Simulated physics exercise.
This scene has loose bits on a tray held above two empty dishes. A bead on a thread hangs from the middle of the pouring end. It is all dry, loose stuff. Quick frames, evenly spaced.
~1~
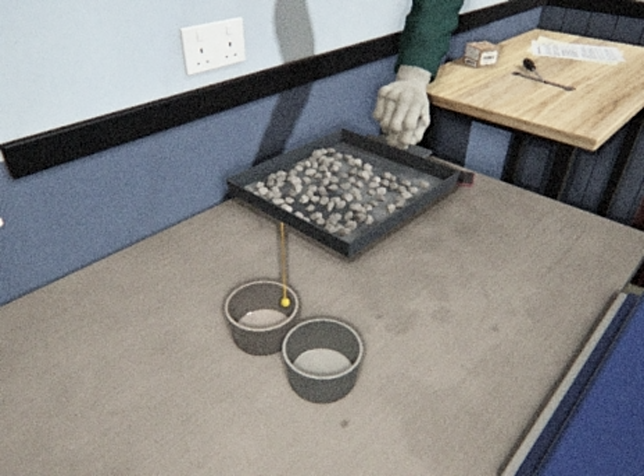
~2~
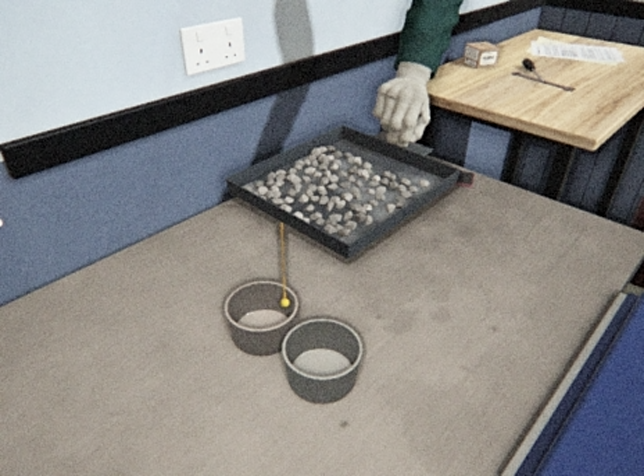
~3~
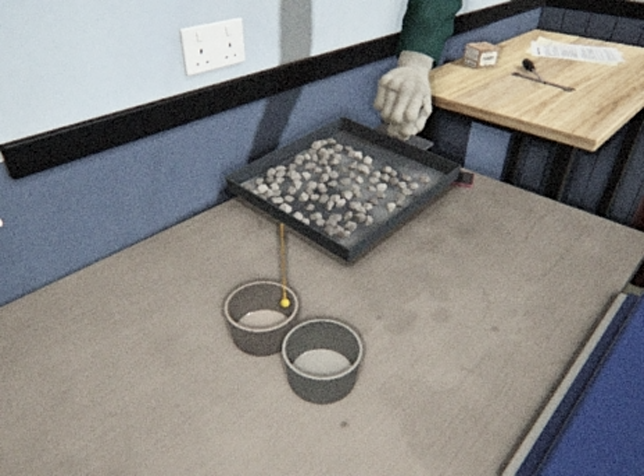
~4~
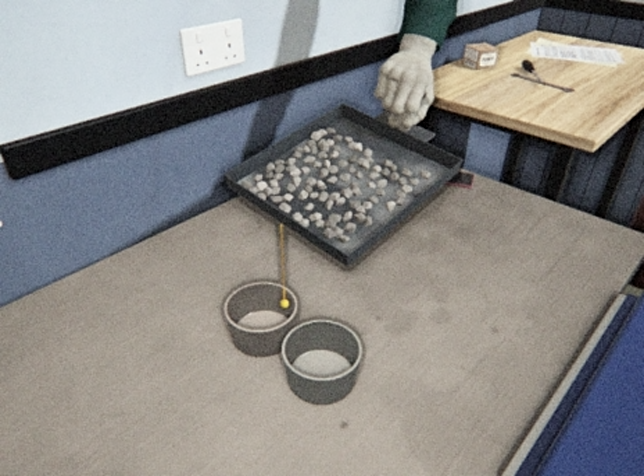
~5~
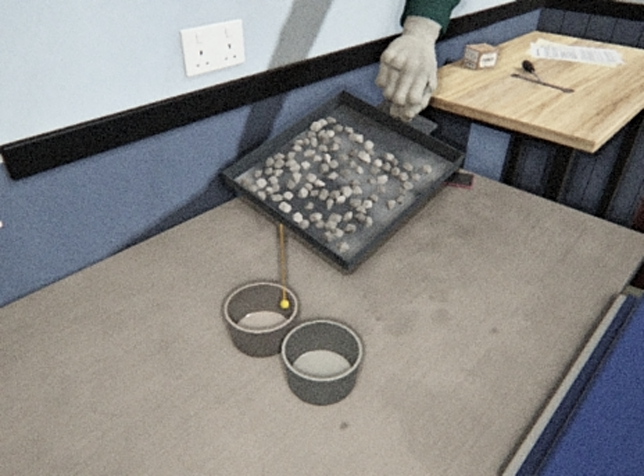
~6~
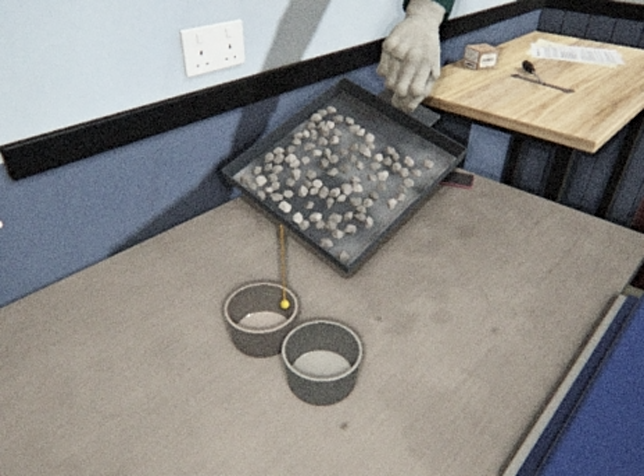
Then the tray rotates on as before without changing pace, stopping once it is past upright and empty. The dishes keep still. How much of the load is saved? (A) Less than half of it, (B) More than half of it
B, more than half of it.
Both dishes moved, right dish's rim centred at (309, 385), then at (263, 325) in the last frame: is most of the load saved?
Result, first setup: A minority share; second setup: A minority share.
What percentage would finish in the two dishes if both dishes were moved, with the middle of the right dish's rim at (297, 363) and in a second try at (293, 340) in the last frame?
Trial 1 about 30 %, trial 2 about 30 %.
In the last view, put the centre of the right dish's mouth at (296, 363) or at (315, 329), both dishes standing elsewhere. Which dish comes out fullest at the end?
In the first position the right of the two, in the second the right of the two.
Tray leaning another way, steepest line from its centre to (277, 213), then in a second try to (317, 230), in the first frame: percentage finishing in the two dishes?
Around 30 percent for the first aim and around 70 percent for the second.
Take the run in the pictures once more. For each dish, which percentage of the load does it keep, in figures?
0 per cent goes to the left dish and 80 per cent to the right dish.
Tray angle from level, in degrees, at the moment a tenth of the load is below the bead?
Roughly 85 degrees of turn.
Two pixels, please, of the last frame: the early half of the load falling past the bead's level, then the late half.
Around (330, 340) at first; around (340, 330) after that.
Soon after the last picture, tray tipped steeply; nearly all on the tray; a stray few in the air.
A little later, tray tipped past a quarter turn; about a quarter on the tray; about half in the right dish; a small part outside both; about a quarter in the air.
Later still, tray tipped past a quarter turn; most in the right dish; a small part outside both.
At rest, tray tipped past a quarter turn; most in the right dish; none in the left dish; a small part outside both.
